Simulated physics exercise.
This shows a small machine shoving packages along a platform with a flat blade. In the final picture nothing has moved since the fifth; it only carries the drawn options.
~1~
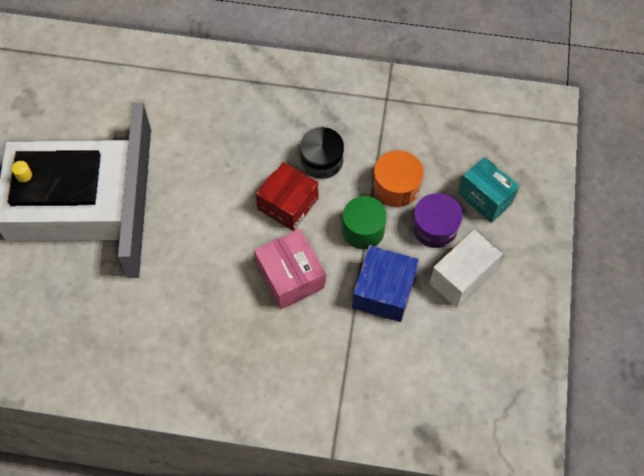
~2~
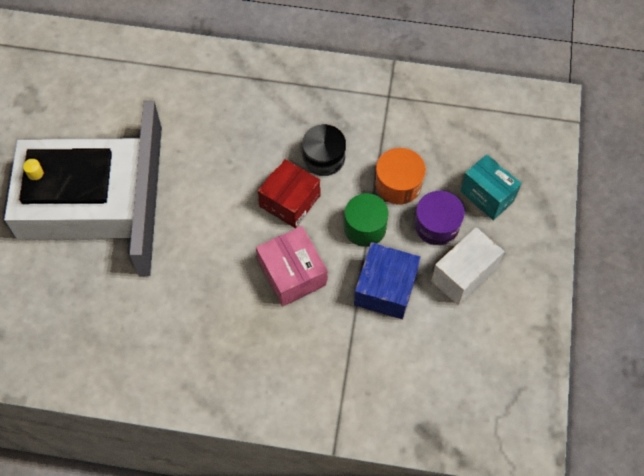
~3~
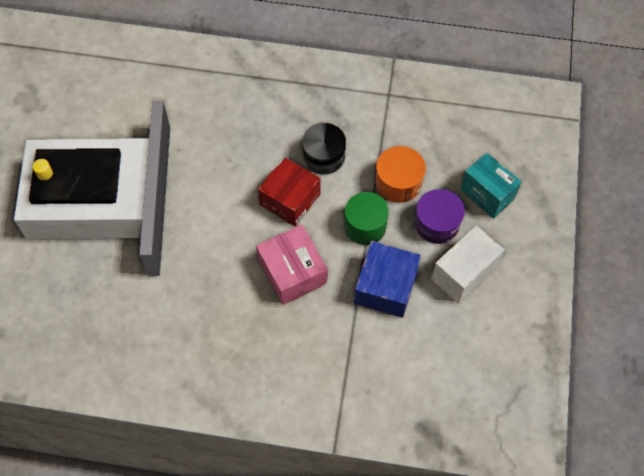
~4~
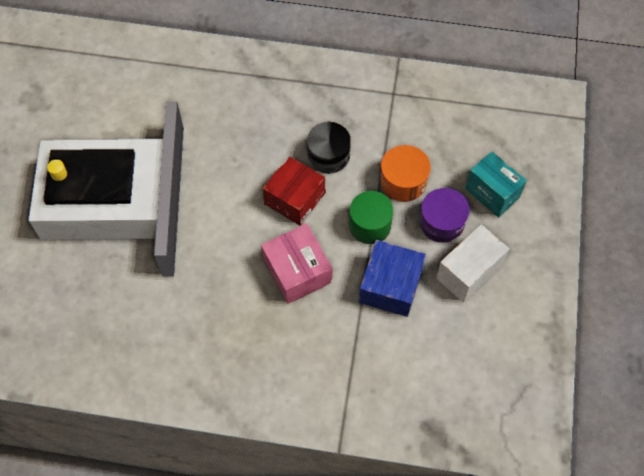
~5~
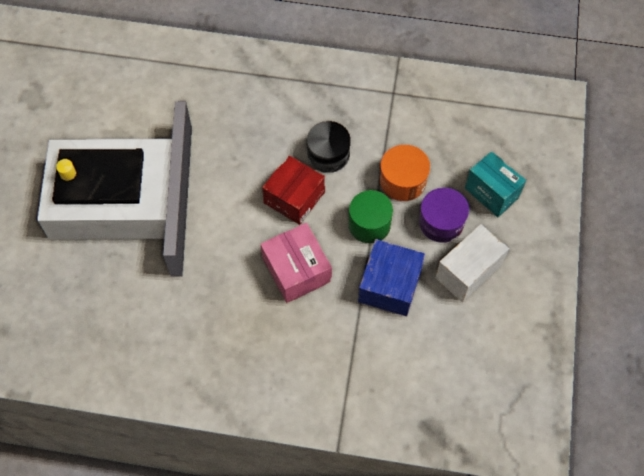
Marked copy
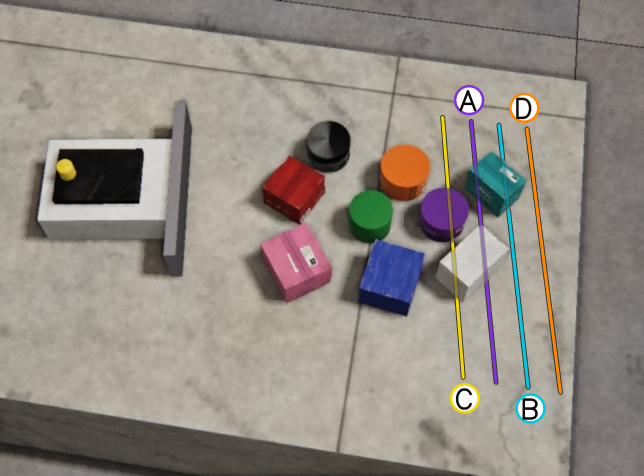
A white machine with a black top, a yellow knob and an upright gray blade sits at the left of a pale marble-like platform, seen from high above. To its right cluster red, pink, blue, white and turquoise parcels among black, orange, green and purple round containers. The machine slides steadily rightward, narrowing the gap without touching them, while the view shifts very slightly.
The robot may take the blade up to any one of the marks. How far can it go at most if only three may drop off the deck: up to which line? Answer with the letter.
The farthest such stop is B.
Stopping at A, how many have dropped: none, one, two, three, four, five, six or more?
In all, one.
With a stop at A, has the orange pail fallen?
By then, no.
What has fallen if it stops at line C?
The white crate.
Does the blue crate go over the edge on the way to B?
Yes.
On the marked copy, A at (483, 243); B at (513, 247); C at (452, 238); D at (543, 252).
Following B. Soon after the start, robot (224, 193); pink parcel (328, 270); red box (324, 185).
Later, robot (346, 210); white crate (545, 266); turquoise parcel (523, 183).
In the end, robot (445, 225); white crate over the edge; blue crate over the edge; two fallen.
As for the rest, A is within the limit but short; C is within the limit but short; D drops five.
